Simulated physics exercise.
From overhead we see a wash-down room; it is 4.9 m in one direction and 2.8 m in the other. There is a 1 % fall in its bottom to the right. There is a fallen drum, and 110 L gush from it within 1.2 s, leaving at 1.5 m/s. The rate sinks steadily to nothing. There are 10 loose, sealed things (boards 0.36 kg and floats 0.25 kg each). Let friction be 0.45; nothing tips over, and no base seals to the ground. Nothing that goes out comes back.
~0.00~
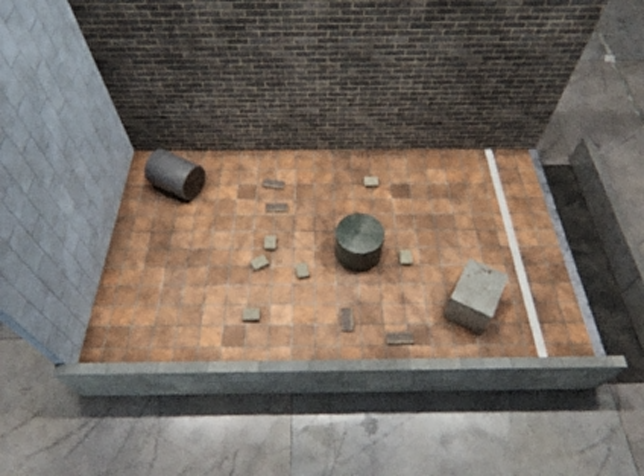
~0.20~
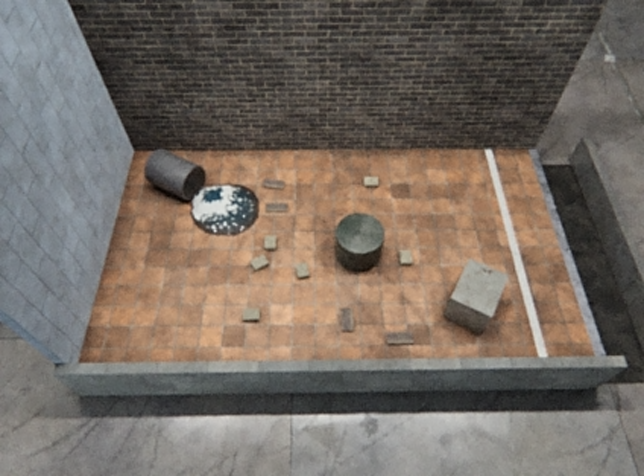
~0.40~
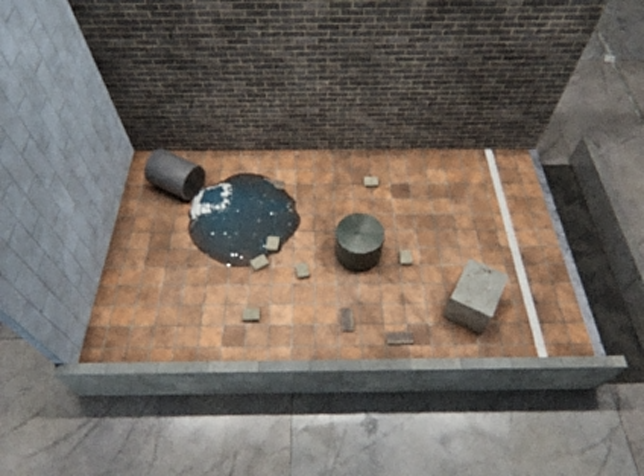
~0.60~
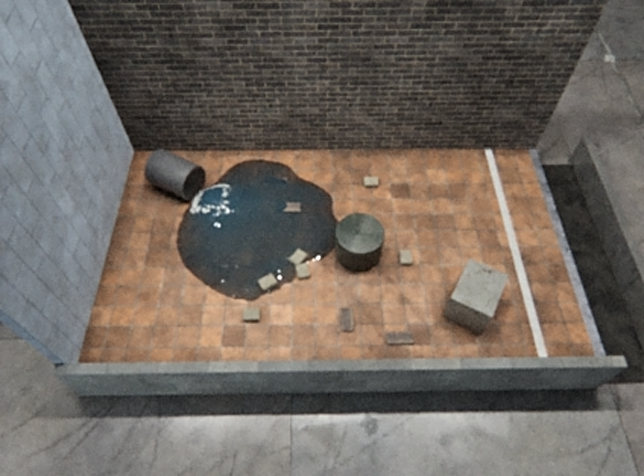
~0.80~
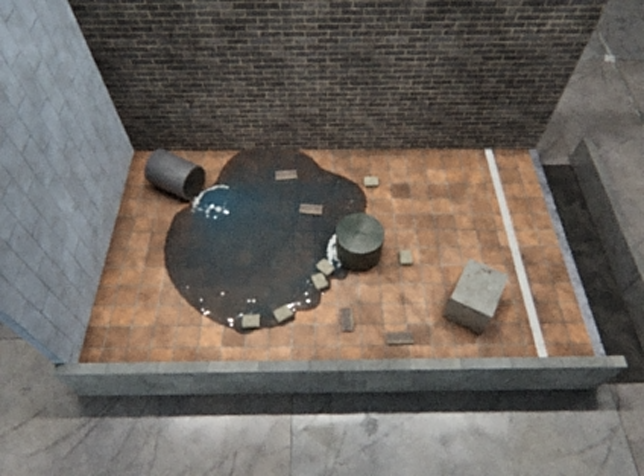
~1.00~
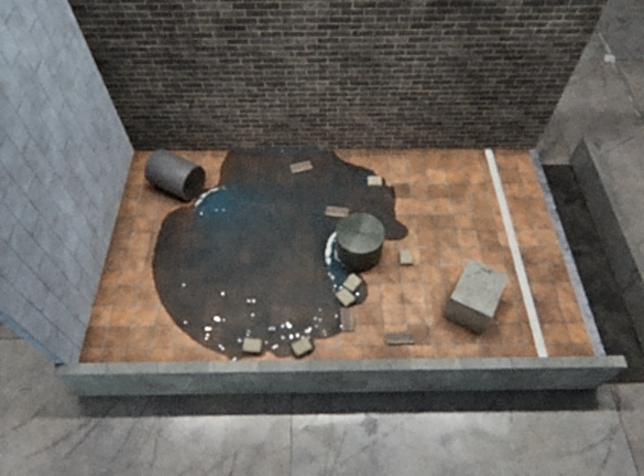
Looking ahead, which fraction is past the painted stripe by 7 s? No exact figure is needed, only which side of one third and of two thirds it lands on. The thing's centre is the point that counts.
That share is two thirds or bigger.
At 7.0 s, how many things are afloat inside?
At that time the total is 0.
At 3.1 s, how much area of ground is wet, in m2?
Some 7.0 m2 of it.
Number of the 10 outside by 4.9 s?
I count 6 of them.
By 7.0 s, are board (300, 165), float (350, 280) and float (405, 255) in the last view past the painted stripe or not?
Result, in sequence: Reached / reached / not reached.
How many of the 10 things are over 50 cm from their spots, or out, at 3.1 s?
Count then: 9.
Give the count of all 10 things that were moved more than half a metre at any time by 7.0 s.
It works out to 9.
After 1.4 s 0 of 10 are over the mark; 6 afloat.
After 3.1 s 4 of 10 are over the mark; 7 afloat.
After 4.9 s 8 of 10 are over the mark; 0 afloat.
After 7.0 s 8 of 10 are over the mark; 0 afloat.
